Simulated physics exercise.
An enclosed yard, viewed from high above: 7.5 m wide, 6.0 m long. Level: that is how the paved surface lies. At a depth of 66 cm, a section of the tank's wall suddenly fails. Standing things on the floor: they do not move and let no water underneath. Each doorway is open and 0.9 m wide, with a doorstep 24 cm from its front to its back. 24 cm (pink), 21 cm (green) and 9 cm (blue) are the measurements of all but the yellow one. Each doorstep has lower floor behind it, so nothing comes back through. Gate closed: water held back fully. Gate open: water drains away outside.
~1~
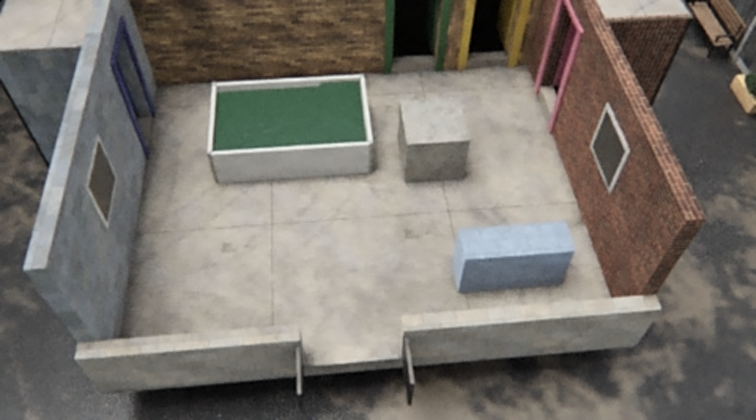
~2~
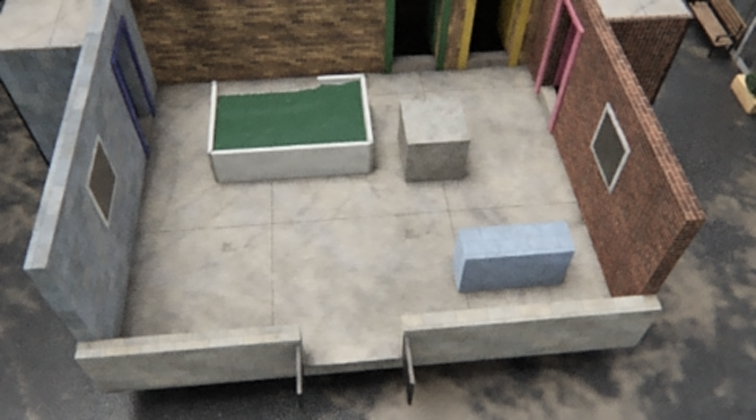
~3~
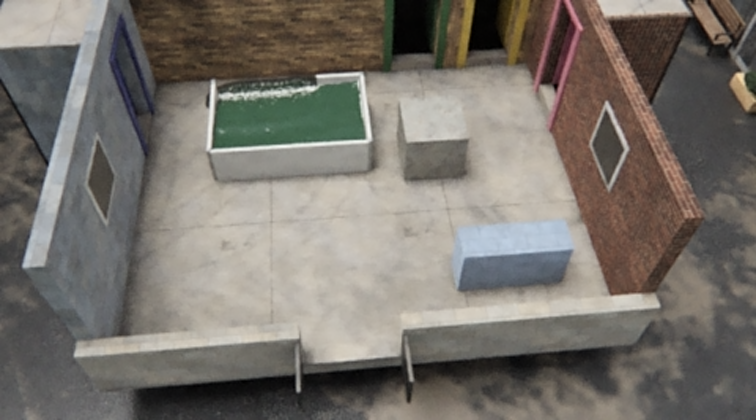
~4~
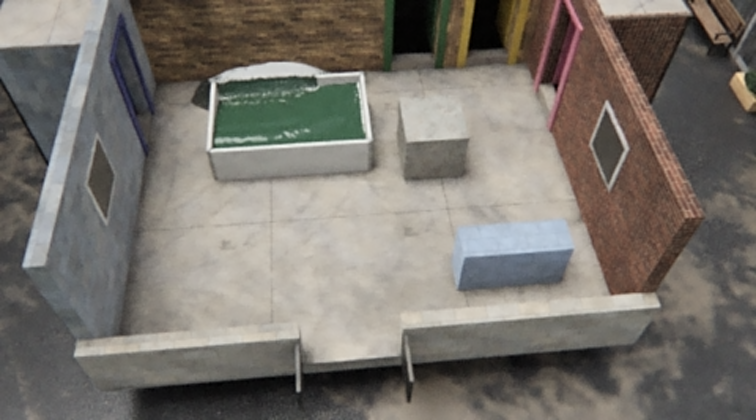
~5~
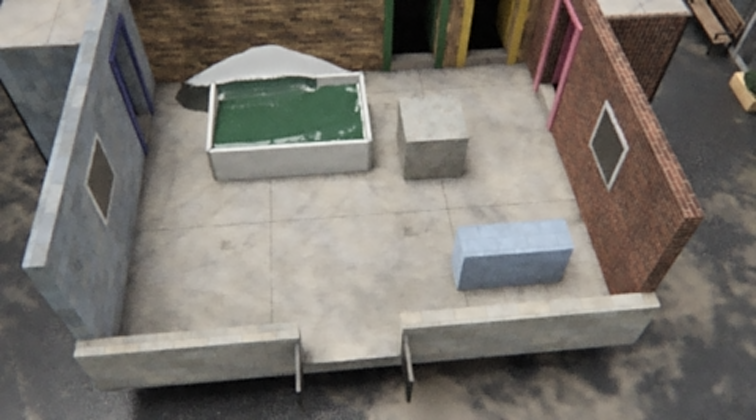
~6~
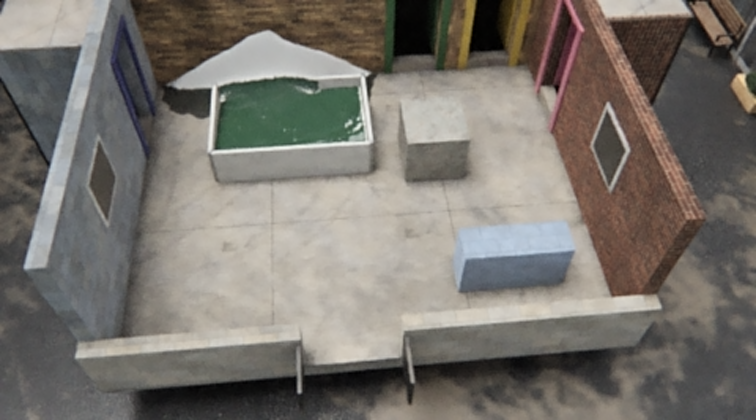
At the start, a white-walled tank of still green water sits in a walled yard beside a grey block, with a pale blue block nearer the front. The water dips and churns along the tank's far side, then a pale sheet spreads out behind it, widening across the floor toward the back wall.
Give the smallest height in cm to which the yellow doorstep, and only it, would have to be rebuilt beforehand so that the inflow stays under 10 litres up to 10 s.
Roughly 11 cm.
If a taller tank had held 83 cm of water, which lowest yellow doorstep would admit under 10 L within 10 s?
It would take a step of about 14.5 cm.
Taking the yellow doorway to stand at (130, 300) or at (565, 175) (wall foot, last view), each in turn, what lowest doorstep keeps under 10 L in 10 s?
Roughly 8.5 cm for the first and 5.0 cm for the second.
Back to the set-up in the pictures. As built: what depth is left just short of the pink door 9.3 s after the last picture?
Depth: Near 8.0 cm.
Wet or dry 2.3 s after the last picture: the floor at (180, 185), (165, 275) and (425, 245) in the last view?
So the three spots come out swamped, swamped, spared, in that order.
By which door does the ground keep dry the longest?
Pink.
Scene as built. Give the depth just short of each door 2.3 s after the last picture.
Door by door in centimetres - pink 18, green 7, blue 18, yellow 7.
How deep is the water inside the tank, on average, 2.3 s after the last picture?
The mean depth is roughly 26 cm.
Then, 0.7 s after the last picture water covers 15 % of the floor, deepest (56 cm) near (158, 87); it has not reached the yellow door.
Then, 2.3 s after the last picture water covers 45 % of the floor, deepest (30 cm) near (167, 86); 7 cm at the yellow door, 0 litres in over its 21 cm doorstep.
Then, 9.3 s after the last picture water covers 100 % of the floor, deepest (13 cm) near (603, 324); 8 cm at the yellow door, 0 litres in over its 21 cm doorstep.
At the yellow door as built, the water peaked near 11 cm, 6.3 s after the last picture.
With a doorstep of 10 cm, 13 litres would have come in within the 10 s; with 13.5 cm, 3 litres. So under 10 litres takes about 11 cm.
